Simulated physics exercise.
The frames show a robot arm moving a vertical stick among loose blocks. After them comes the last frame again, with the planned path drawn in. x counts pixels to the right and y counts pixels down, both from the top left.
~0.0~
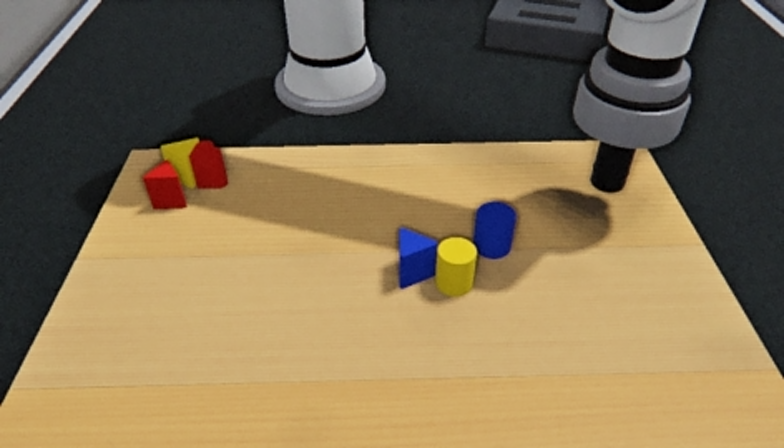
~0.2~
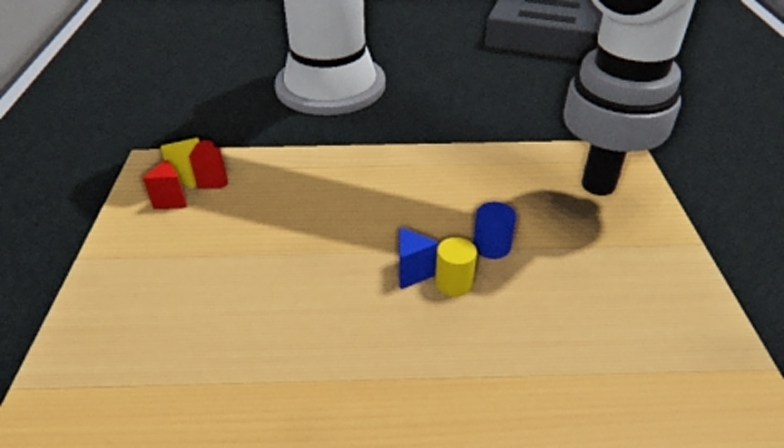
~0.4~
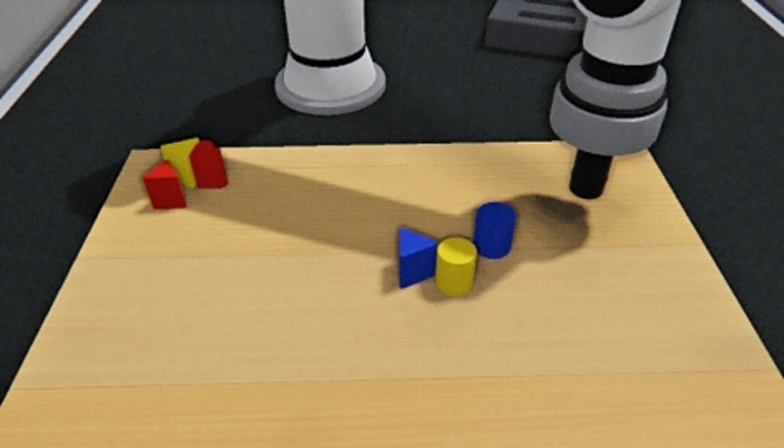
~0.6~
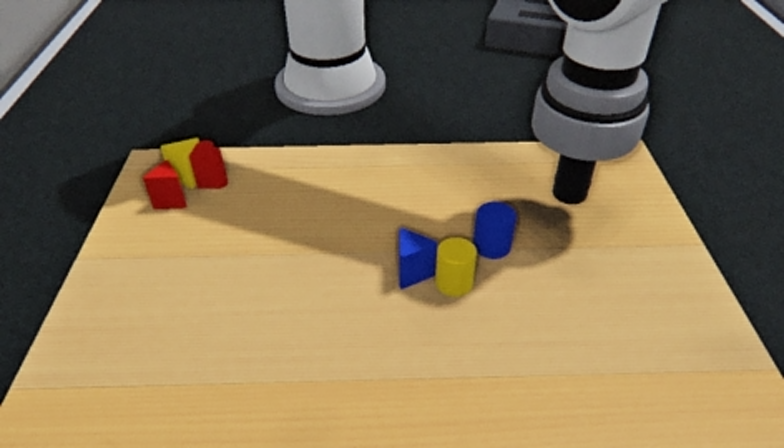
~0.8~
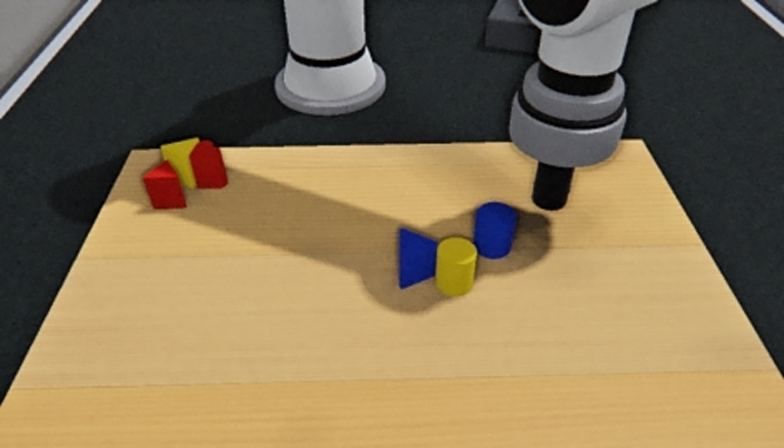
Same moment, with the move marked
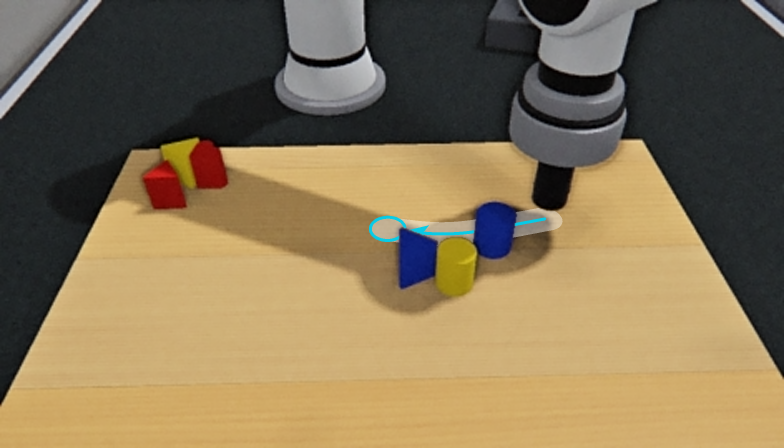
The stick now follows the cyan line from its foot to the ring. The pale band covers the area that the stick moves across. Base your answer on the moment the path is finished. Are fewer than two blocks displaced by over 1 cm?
That would be a yes.
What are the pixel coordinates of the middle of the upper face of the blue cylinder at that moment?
Its top centre is at about (474, 226).
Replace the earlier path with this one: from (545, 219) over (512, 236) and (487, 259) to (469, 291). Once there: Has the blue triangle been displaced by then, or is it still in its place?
The blue triangle changes place.
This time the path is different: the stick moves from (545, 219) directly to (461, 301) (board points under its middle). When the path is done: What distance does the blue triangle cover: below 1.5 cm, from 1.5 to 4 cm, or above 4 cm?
The shift is below 1.5 cm.
Path on the board, from (545, 219) via (495, 228) and (442, 234), ending at (388, 229).
On the path given first. One third of the way, stick at (497, 210); blue cylinder at (487, 219).
Two thirds of the way, stick at (442, 216); blue cylinder at (474, 226).
At the end, stick at (387, 211); blue triangle in place; blue cylinder at (474, 226).
